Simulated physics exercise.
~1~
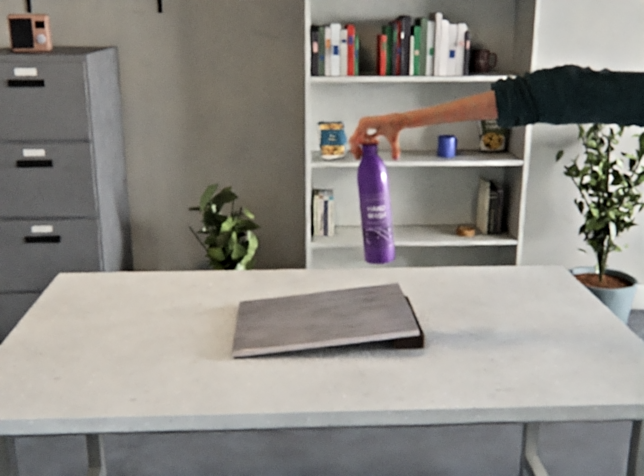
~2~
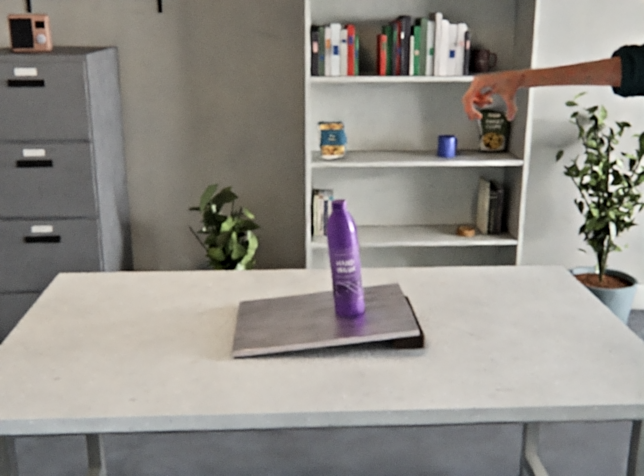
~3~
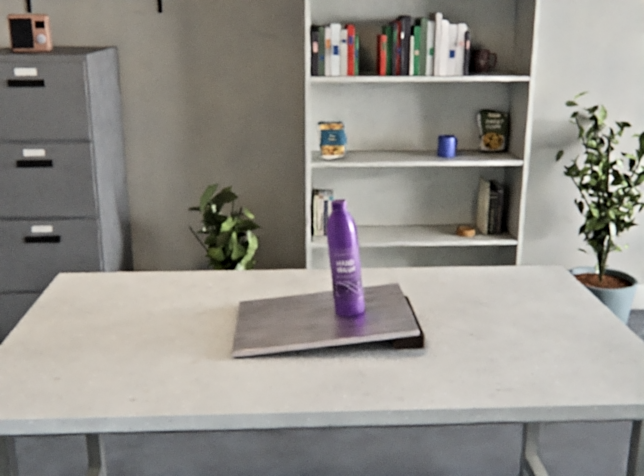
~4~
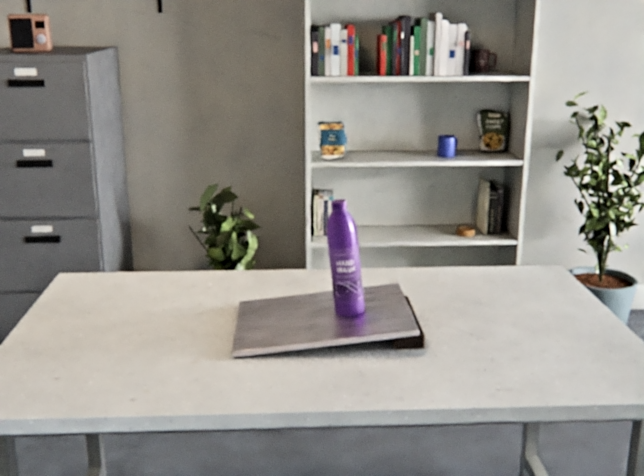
At the start, a hand reaching in from the right holds a purple bottle by its top above a gray board, which lies slightly propped up on a pale table. Behind it stand a shelf of books and small items, a filing cabinet and leafy plants. The bottle is then lower and a little to the left, standing upright on the sloping board. The hand has let go and draws back to the right, then leaves the view. The bottle neither slides nor tips, and at the end it still stands in the same place on the unmoved board.
